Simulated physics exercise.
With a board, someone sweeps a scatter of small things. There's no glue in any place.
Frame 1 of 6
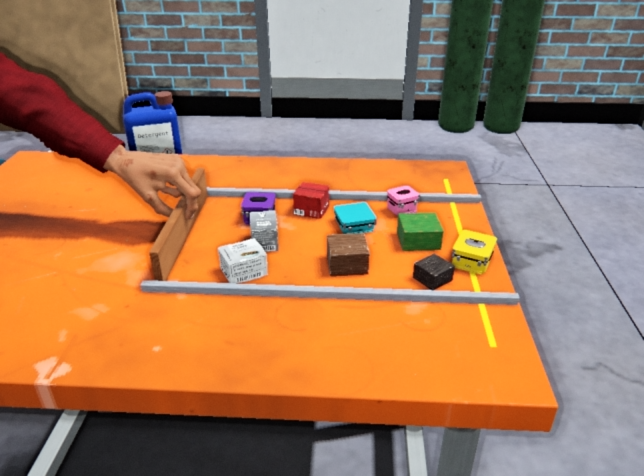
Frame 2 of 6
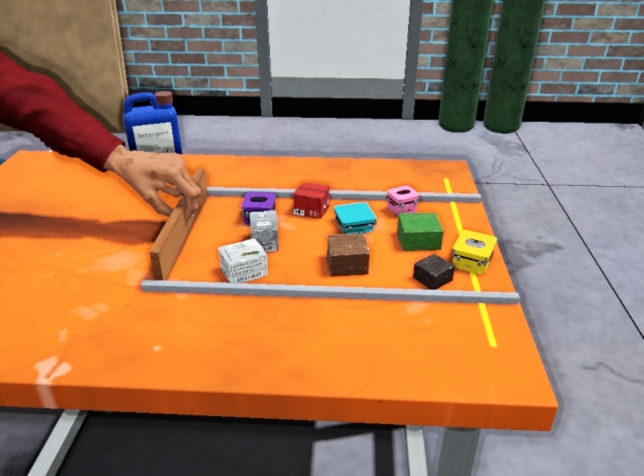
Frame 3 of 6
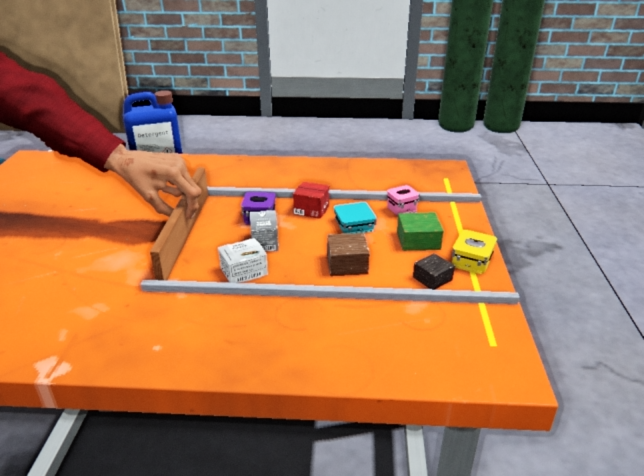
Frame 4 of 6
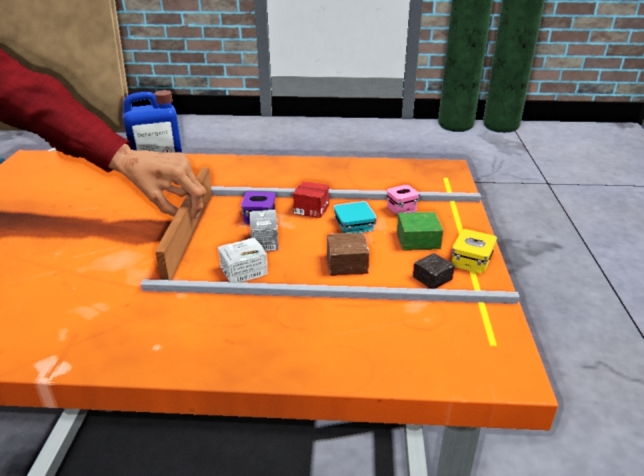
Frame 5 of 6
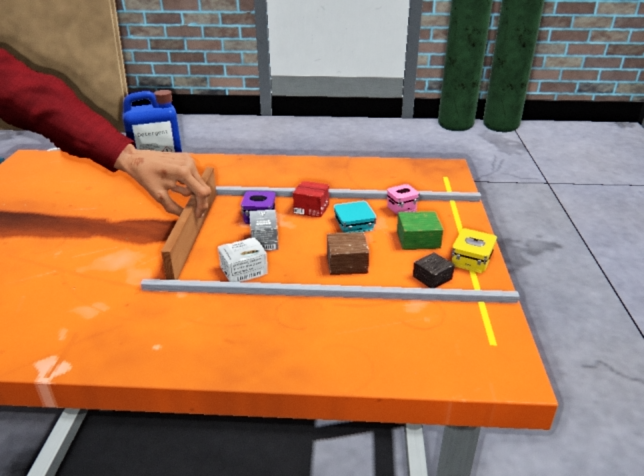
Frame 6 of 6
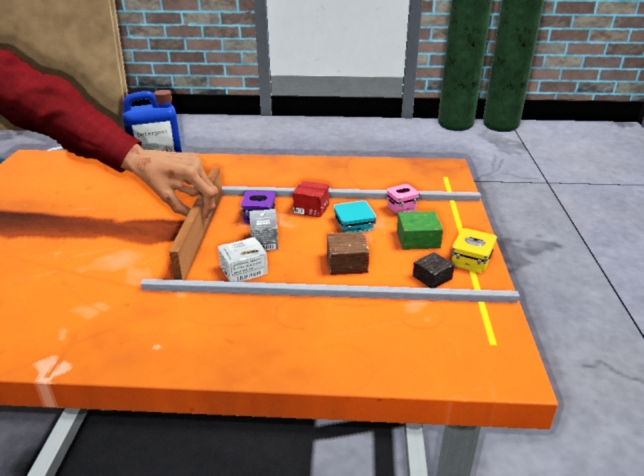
A hand slides a wooden board slightly right toward small colourful boxes on an orange table.
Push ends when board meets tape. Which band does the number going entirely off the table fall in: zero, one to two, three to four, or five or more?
It ends with five pieces at least gone from the top.
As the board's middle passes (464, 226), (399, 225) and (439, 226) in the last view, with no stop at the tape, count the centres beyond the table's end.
Per position: 6 / 0 / 3.
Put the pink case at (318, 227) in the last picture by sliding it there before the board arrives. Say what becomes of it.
From that start, the object then does not stay.
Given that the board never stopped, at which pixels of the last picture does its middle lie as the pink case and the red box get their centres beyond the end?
Roughly at (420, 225) and roughly at (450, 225).
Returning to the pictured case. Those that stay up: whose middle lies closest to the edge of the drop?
Brown block.
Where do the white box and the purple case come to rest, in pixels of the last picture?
Going in order: First (499, 276), then (473, 211).
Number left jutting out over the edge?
Things overhanging at the end: 2.
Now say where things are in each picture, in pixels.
In the first picture, yellow case (474, 252); black block (434, 272); green block (419, 232); board (183, 220); tape (464, 244).
In the second picture, black block (434, 272); turquoise case (355, 219).
In the third picture, green block (419, 231); grey box (264, 231).
In the fourth picture, yellow case (474, 252); white box (243, 261).
In the fifth picture, black block (433, 271); brown block (347, 253).
In the sixth picture, yellow case (473, 251); black block (433, 270); green block (419, 230); board (199, 219); tape (464, 242).
Early on, none off yet; yellow case at rest near (473, 251); black block at rest near (433, 270); green block at rest near (419, 230).
A while later, none off yet; yellow case travelled a little near (492, 257); black block travelled a little near (445, 271); green block travelled about its own width near (461, 238).
Finally, the number that fall off is five or more; lost, red box, turquoise case, pink case, green block, black block and yellow case.
